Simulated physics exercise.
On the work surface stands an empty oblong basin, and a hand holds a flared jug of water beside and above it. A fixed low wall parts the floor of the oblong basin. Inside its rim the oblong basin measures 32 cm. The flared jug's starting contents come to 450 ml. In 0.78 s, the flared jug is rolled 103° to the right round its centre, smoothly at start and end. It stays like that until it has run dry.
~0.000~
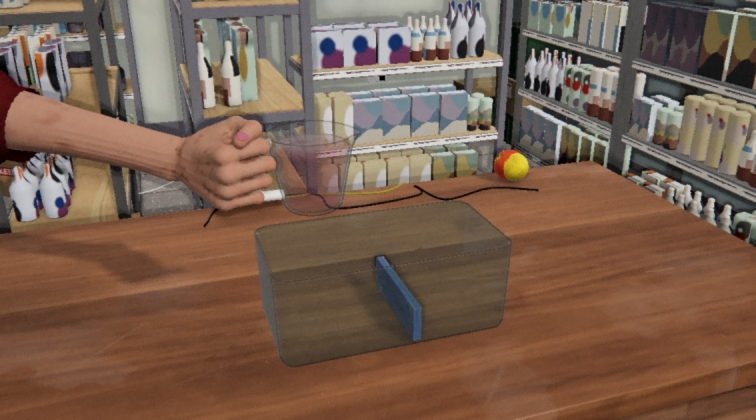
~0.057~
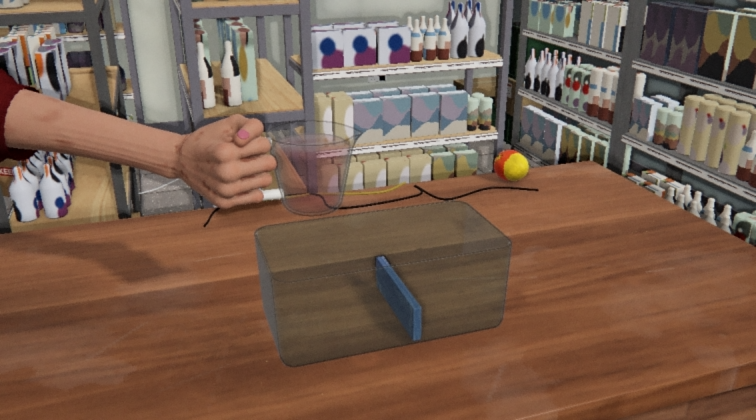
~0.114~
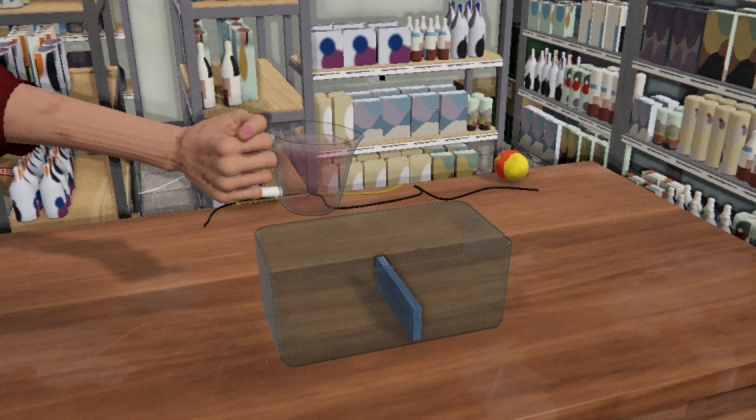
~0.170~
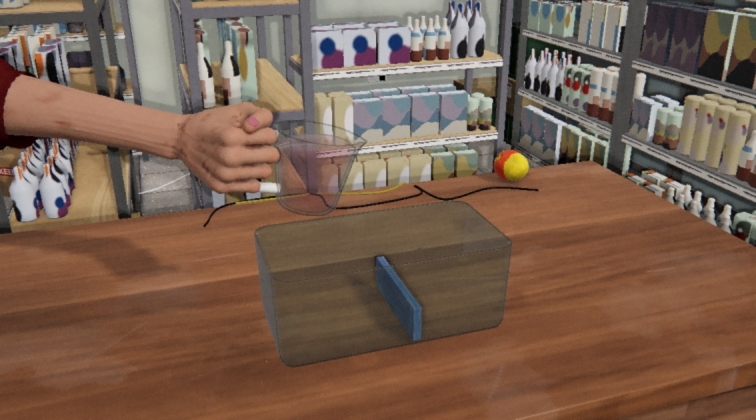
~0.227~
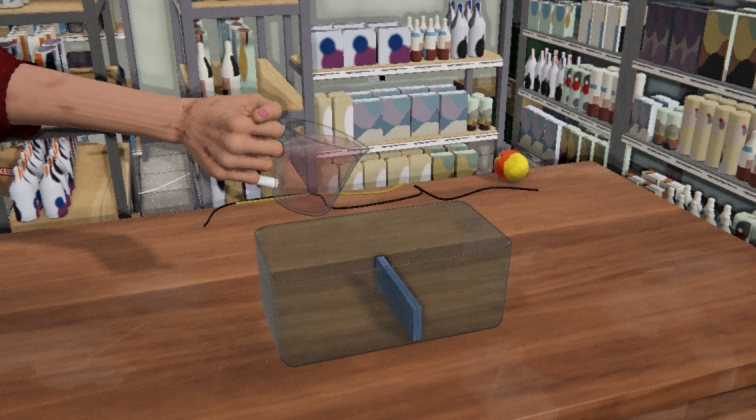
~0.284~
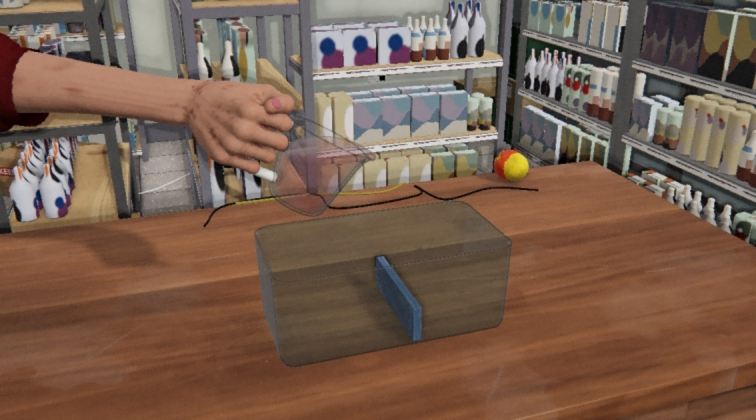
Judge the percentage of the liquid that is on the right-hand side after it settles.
My estimate is 53 %.
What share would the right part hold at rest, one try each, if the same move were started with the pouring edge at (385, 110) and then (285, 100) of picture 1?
It comes to 95 per cent, and then 5 per cent.
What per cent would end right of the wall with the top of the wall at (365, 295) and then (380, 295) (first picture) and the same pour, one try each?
95 in a hundred, followed by 90 in a hundred.
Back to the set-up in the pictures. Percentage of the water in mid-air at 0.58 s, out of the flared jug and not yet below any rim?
Around 24 in a hundred.
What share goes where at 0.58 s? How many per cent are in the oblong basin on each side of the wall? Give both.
Left side near 4, right side near 26.
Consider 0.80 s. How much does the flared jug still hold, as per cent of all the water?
I'd say some 6 per cent remains.
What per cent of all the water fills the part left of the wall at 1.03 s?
Left share: Approx. 46 %.
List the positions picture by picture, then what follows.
It leans 0°; its right rim is at (361, 129); the water meets the walls at (271, 147) and (348, 139); the oblong basin's rim runs from (263, 255) to (488, 222); the wall's top is at (397, 282), in the first frame.
It leans 1°; its right rim is at (361, 130); the water meets the walls at (271, 146) and (349, 140), in the second frame.
It leans 5°; its right rim is at (364, 134); the water meets the walls at (274, 146) and (351, 141), in the third frame.
It leans 12°; its right rim is at (367, 139); the water meets the walls at (277, 145) and (355, 141), in the fourth frame.
It leans 20°; its right rim is at (370, 147); the water meets the walls at (280, 148) and (362, 143), in the fifth frame.
It leans 30°; its right rim is at (371, 157); the water meets the walls at (281, 153) and (364, 150); 2 per cent is over the edge, in the sixth frame.
Then, 0.58 s in, the tilt is 88° and 46 per cent is still to pour, 4 is left of the wall and 26 right of it.
Then, 0.80 s in, the tilt is 103° and 6 per cent is still to pour, 36 is left of the wall and 52 right of it.
Then, 1.03 s in, the tilt is 103° and 0 per cent is still to pour, 47 is left of the wall and 53 right of it.
Then, 1.28 s in, the tilt is 103° and 0 per cent is still to pour, 47 is left of the wall and 53 right of it.
Finally, 47 per cent lies left of the wall, 53 right of it and 1 outside.
